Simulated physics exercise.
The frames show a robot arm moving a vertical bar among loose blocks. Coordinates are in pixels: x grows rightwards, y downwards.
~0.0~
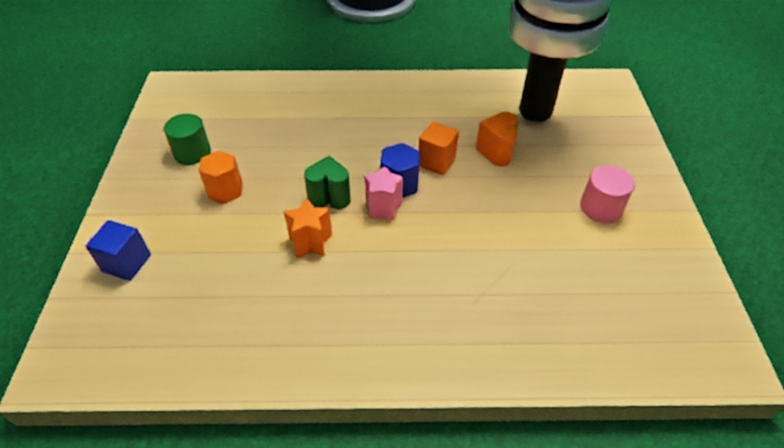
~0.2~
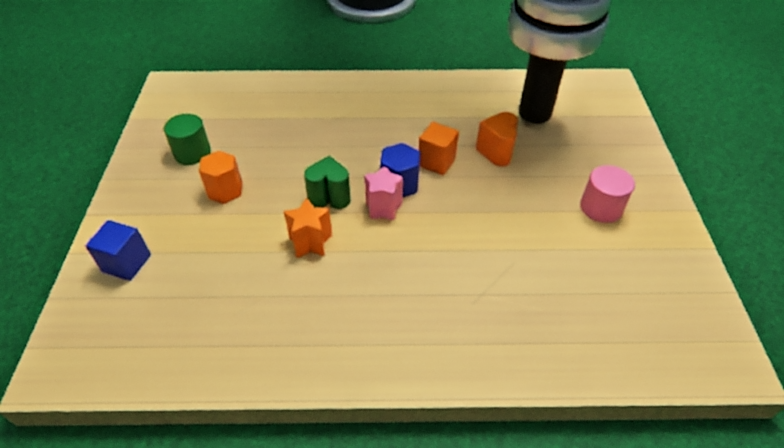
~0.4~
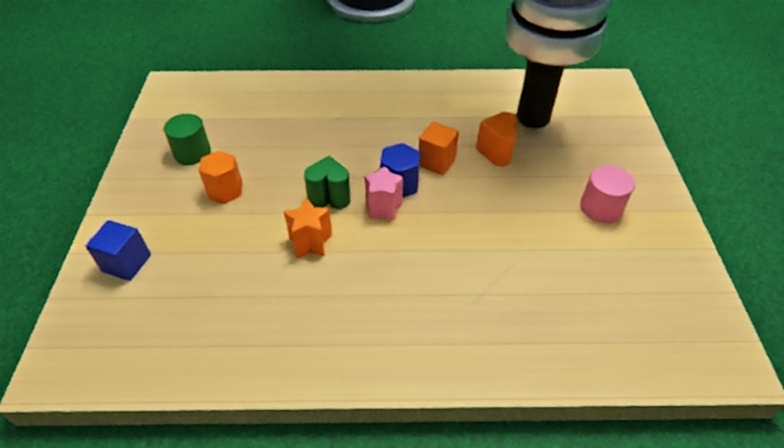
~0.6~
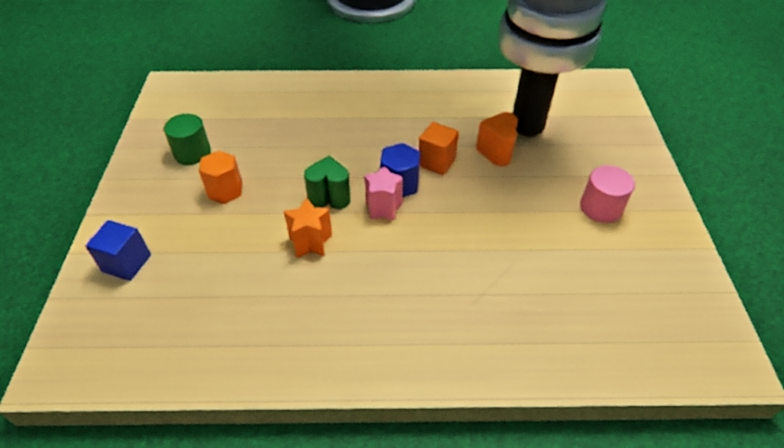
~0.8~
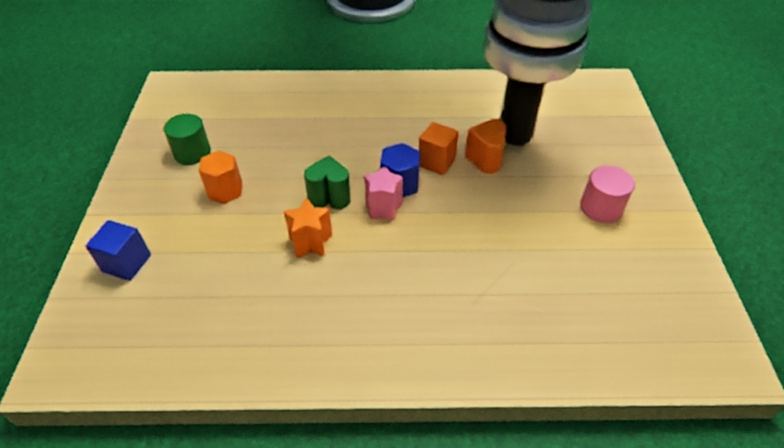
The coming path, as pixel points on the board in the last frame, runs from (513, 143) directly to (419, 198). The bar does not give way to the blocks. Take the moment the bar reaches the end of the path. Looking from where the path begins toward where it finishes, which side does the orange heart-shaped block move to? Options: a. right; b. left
The one that fits is b, left.
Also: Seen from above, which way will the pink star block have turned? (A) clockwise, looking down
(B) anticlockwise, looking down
My pick is B.
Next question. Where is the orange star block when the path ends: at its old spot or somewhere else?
Same place.
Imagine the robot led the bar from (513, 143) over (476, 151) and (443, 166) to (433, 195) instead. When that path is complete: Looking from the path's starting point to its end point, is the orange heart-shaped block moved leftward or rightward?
Seen from start to end, it moves left.
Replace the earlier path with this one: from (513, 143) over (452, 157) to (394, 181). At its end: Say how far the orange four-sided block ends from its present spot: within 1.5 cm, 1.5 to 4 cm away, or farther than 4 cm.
It moves quite far, over 4 cm.
What follows on the original path. One third of the way, bar at (485, 153); orange heart-shaped block at (464, 152), turned 20° anticlockwise.
Two thirds of the way, bar at (453, 171); orange four-sided block at (431, 134), turned 15° clockwise; orange heart-shaped block at (446, 176), turned 65° anticlockwise.
At the end, bar at (420, 191); orange star block unmoved; pink star block at (377, 182), turned 30° anticlockwise; blue hexagonal block at (386, 157), turned 30° clockwise; orange four-sided block at (430, 134), turned 20° clockwise; orange heart-shaped block at (436, 194), turned 125° anticlockwise.
